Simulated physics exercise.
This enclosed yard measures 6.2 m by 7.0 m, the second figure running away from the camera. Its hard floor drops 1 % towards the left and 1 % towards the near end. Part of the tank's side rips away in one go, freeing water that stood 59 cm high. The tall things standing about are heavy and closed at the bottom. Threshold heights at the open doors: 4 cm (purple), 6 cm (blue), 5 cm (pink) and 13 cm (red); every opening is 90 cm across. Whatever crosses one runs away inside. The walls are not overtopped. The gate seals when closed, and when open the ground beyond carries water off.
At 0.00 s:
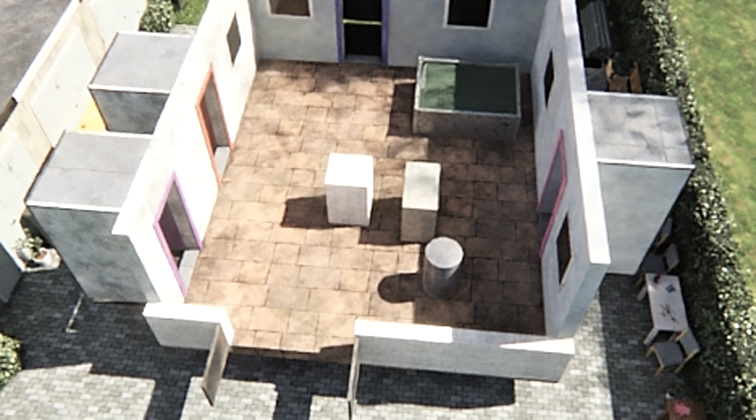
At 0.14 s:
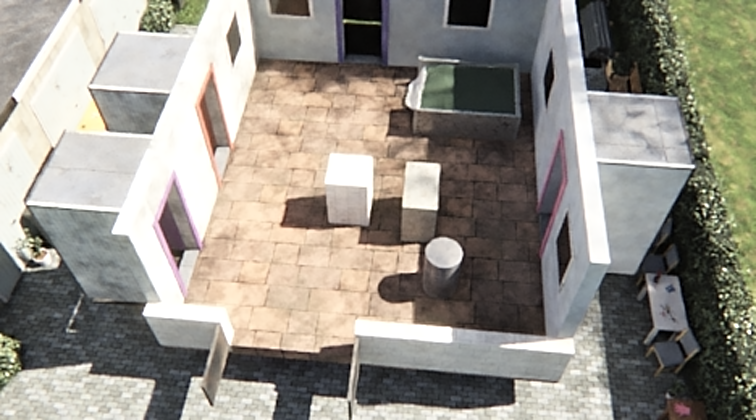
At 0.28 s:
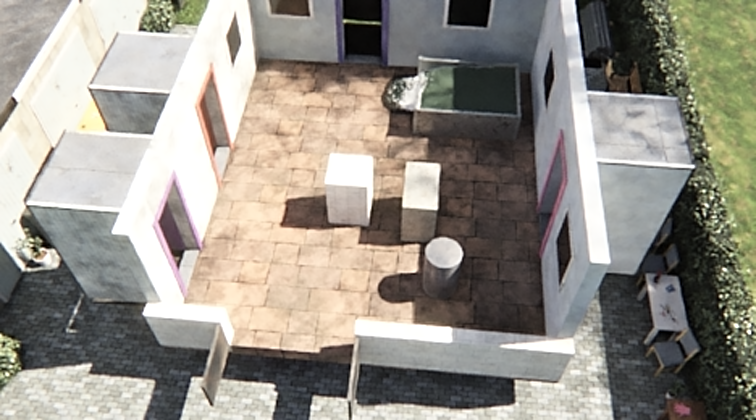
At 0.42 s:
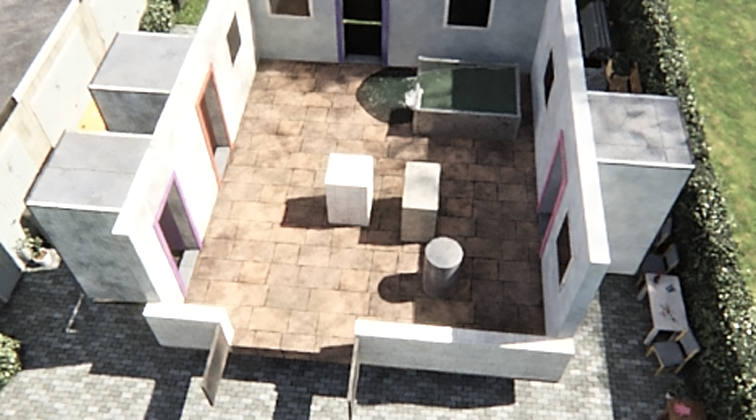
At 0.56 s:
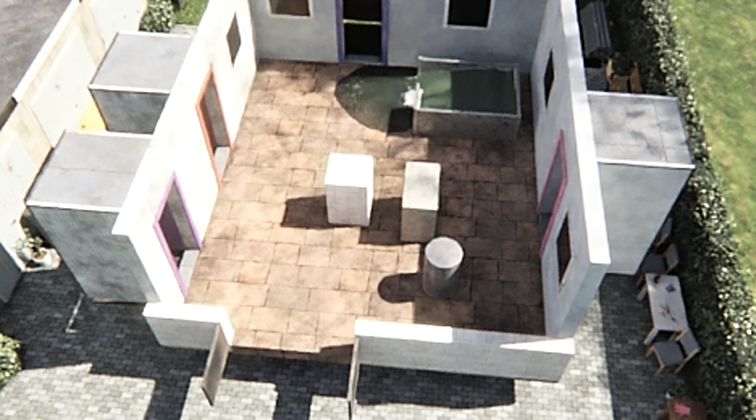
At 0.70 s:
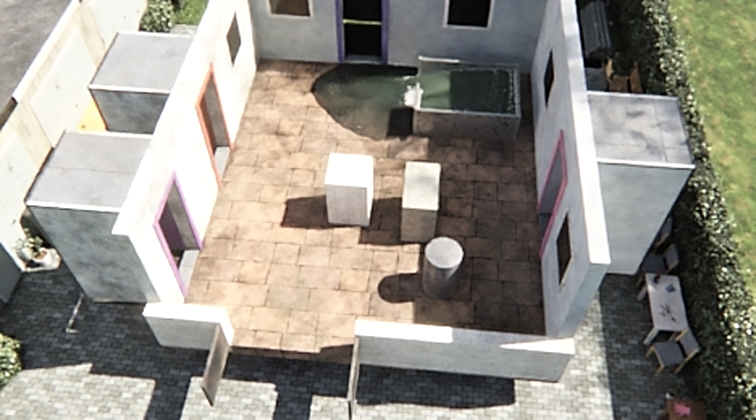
A walled, roofless yard with a brown tiled floor is seen from high above its near end, with grey paving outside and a green hedge at right. Two pale blocks and a round grey drum stand mid-floor, and a tank of dark green water sits at the back right. Water bursts from the tank's left side and spreads leftward in a widening dark, rounded sheet, while the camera stays still.
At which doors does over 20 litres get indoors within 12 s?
Door by door: At the purple door it goes over the limit; at the blue door it goes over the limit; at the pink door it keeps below the limit; at the red door it stays under the limit.
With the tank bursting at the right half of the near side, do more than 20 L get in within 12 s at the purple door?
Then: Purple over.
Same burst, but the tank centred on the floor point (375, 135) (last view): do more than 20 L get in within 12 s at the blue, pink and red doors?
Against that limit: Blue under, pink under, red not over.
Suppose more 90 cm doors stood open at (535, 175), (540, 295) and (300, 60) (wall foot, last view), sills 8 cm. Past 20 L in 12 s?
In turn: Not over, not over, above.
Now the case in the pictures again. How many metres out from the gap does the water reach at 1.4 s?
Roughly 3.8 m.
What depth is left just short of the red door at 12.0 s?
About 4.5 cm.
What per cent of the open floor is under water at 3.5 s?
About 30 per cent.
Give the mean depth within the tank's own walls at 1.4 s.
Some 41 cm.
After 1.4 s water covers 20 % of the floor and is deepest (32 cm) near (414, 91); purple door not reached, blue door 15 cm at the sill, 11 L in, pink door not reached, red door not reached.
After 2.2 s water covers 25 % of the floor and is deepest (34 cm) near (258, 66); purple door not reached, blue door 13 cm at the sill, 42 L in, pink door not reached, red door 4 cm at the sill, 0 L in.
After 3.5 s water covers 30 % of the floor and is deepest (23 cm) near (256, 71); purple door 2 cm at the sill, 0 L in, blue door 10 cm at the sill, 69 L in, pink door not reached, red door 11 cm at the sill, 0 L in.
After 7.0 s water covers 55 % of the floor and is deepest (16 cm) near (176, 327); purple door 5 cm at the sill, 2 L in, blue door 6 cm at the sill, 86 L in, pink door not reached, red door 7 cm at the sill, 0 L in.
After 12.0 s water covers 60 % of the floor and is deepest (12 cm) near (176, 327); purple door 8 cm at the sill, 45 L in, blue door 3 cm at the sill, 86 L in, pink door not reached, red door 5 cm at the sill, 0 L in.
